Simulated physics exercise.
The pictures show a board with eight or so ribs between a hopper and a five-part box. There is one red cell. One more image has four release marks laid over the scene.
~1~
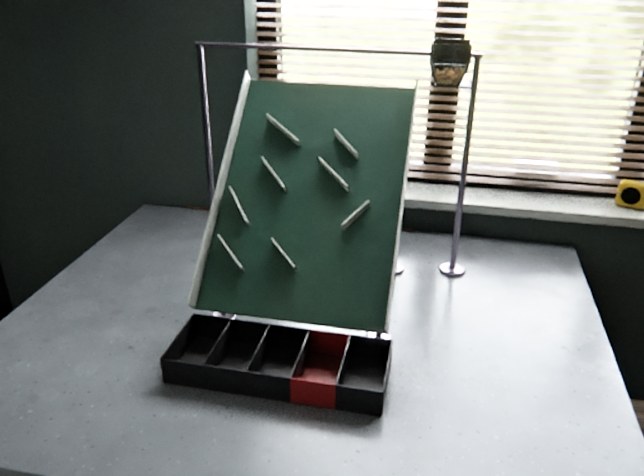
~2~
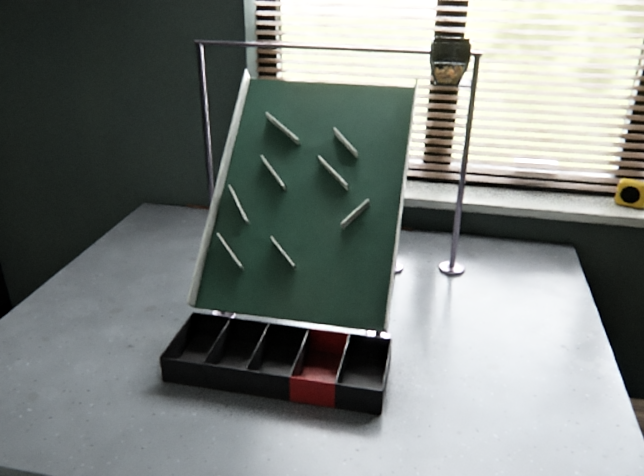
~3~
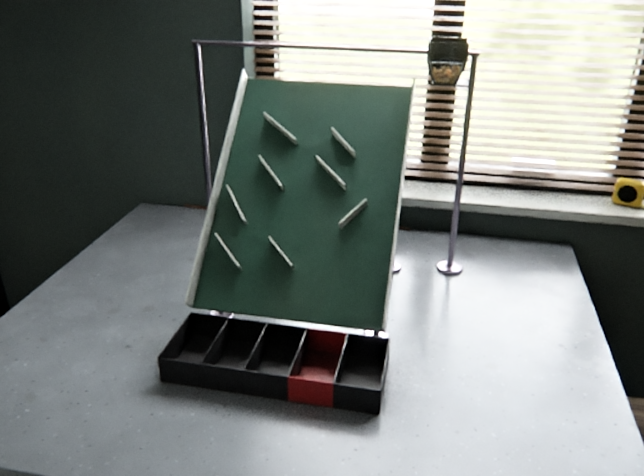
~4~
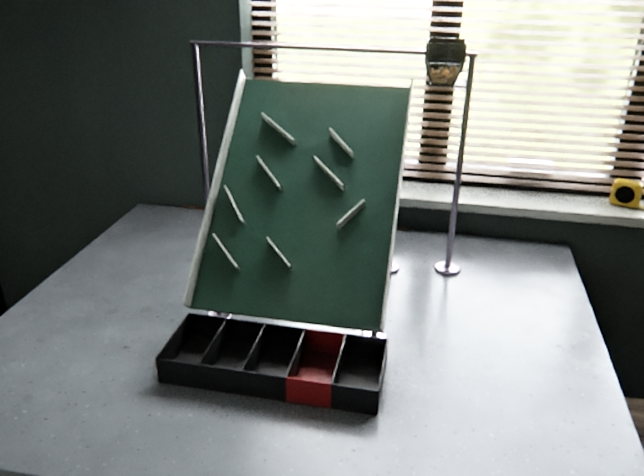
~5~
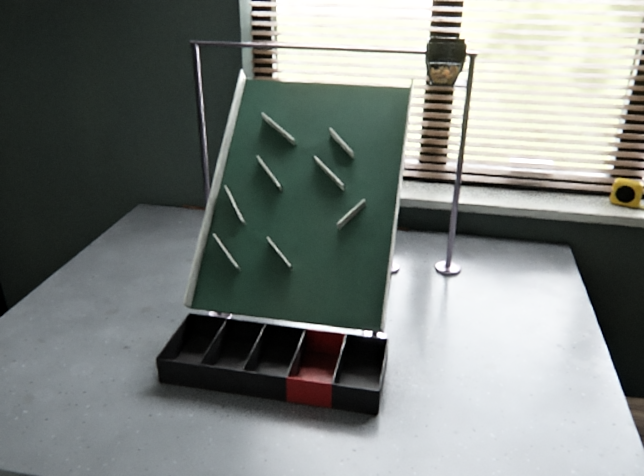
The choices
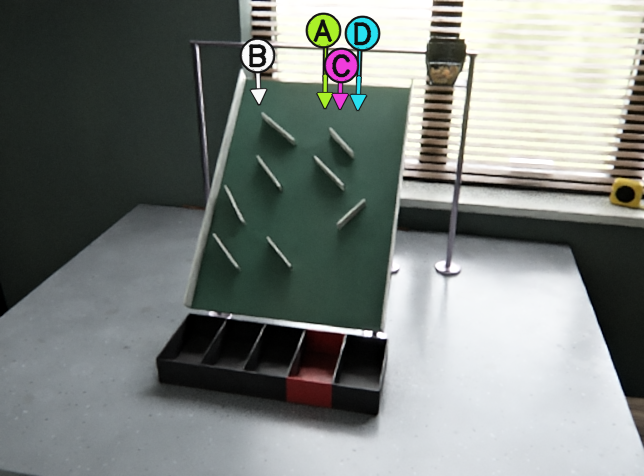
A tilted green board with pale side rails stands on a grey tabletop before a window with slatted blinds, seen from the front and slightly above. Eight short pale ribs slant across it, a small hopper hangs at the upper right on a thin metal frame, and a black five-part box with one red cell sits below. Nothing on the table moves; the camera shifts very slightly.
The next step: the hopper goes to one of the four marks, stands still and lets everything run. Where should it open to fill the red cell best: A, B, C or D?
I would pick mark A.
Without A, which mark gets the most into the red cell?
That would be C.
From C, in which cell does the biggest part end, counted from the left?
The fifth from the left.
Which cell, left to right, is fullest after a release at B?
It is the third one.
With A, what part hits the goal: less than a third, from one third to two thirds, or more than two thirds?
It is from one third to two thirds.
On the marked copy, mark A meets the board at (325, 102); mark B meets the board at (258, 98); mark C meets the board at (340, 103); mark D meets the board at (357, 104).
Choosing A, about half in the red cell, about half in other cells.
Choosing B, a small part in the red cell, most in other cells, a small part outside the box.
Choosing C, about a quarter in the red cell, most in other cells.
Choosing D, a small part in the red cell, nearly all in other cells.
